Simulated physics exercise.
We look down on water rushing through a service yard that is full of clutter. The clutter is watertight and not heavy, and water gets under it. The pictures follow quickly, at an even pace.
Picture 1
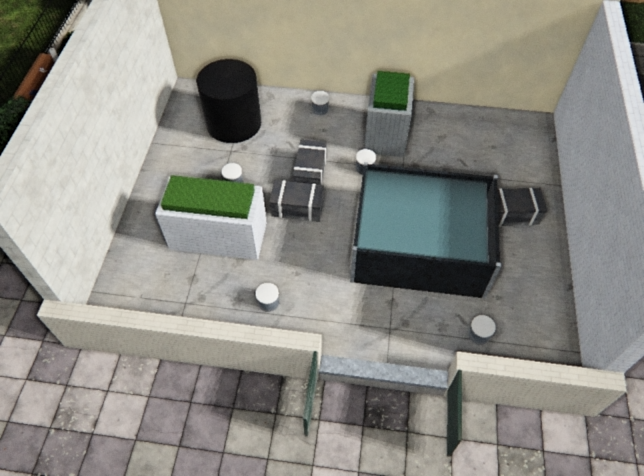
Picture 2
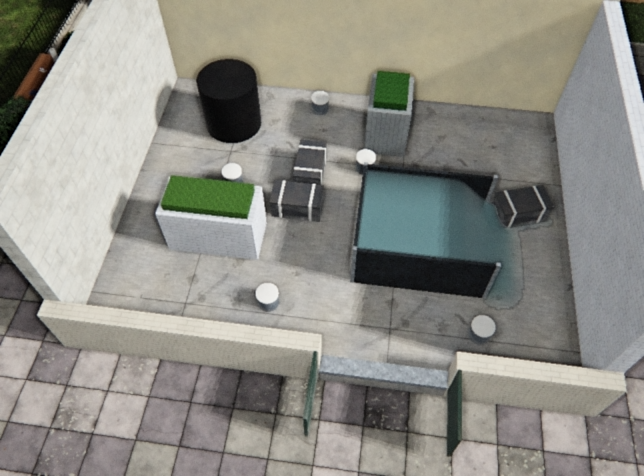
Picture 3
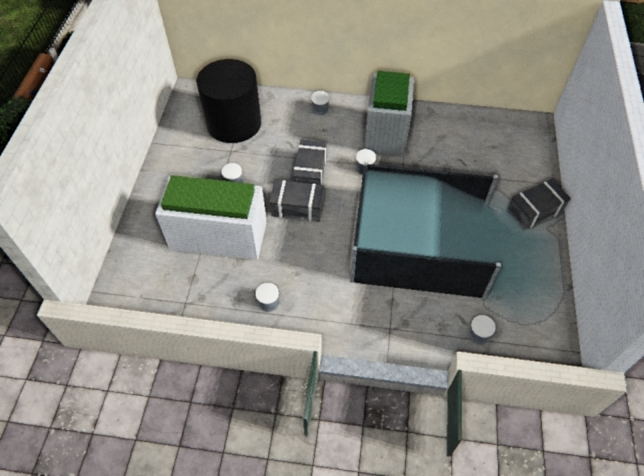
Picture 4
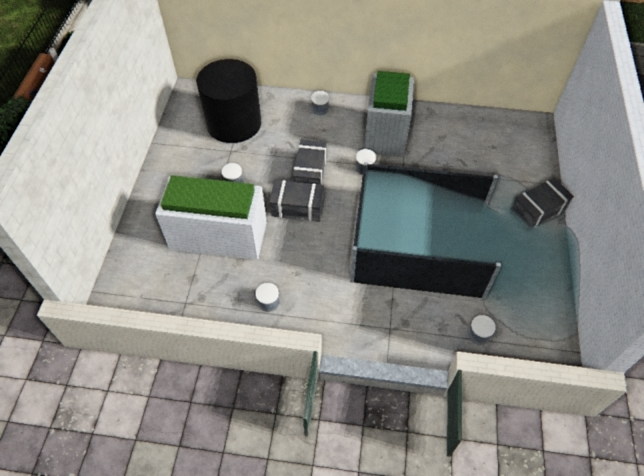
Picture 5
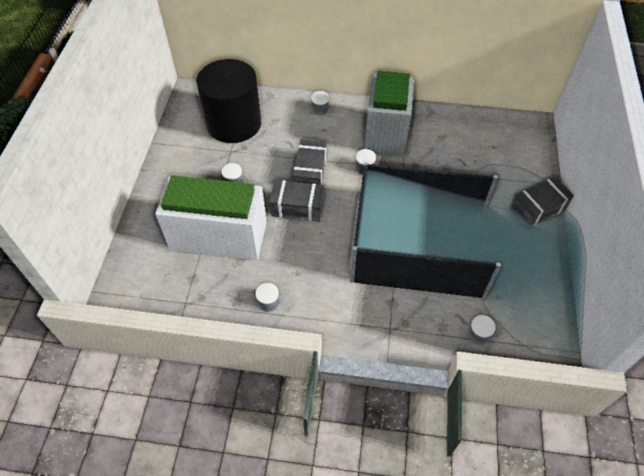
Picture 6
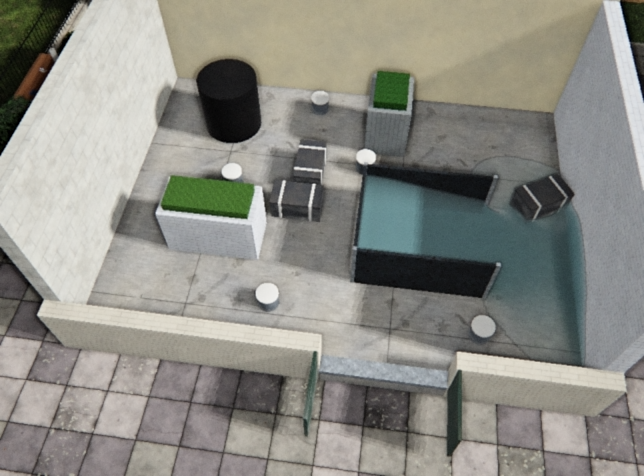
In a walled service yard seen from above, one side of a dark tank of water opens and water pours out to the right, pushing a nearby dark trunk a short way toward the right wall while the other objects stay put.
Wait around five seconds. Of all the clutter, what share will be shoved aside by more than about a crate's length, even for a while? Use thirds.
Share: Between one and two thirds.
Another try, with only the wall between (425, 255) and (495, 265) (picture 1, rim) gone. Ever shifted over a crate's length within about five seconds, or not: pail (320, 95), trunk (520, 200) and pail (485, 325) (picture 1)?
As listed: Under that, shifted that much, that far or more.
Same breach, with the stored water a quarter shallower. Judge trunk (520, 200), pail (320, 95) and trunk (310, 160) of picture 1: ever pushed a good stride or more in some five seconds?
One after the other: Swept aside, shifted that much, less than that.
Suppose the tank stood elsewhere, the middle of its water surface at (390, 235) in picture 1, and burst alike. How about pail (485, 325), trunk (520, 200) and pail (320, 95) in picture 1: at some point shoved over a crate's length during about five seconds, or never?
As listed: Moved that far, pushed that far, pushed that far.
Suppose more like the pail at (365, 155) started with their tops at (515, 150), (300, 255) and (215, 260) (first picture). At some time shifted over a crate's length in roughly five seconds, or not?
In that order: Pushed that far, shifted that much, yes.
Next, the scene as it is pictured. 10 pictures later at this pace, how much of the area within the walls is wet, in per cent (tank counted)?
Roughly 40 per cent.
A moment on, 1 of 8 are well off their spots; 0 afloat.
Next, 2 of 8 are well off their spots; 1 afloat.
Later, 4 of 8 are well off their spots; 3 afloat.
In the end, 4 of 8 are well off their spots, and 4 have been at some point; 4 afloat.
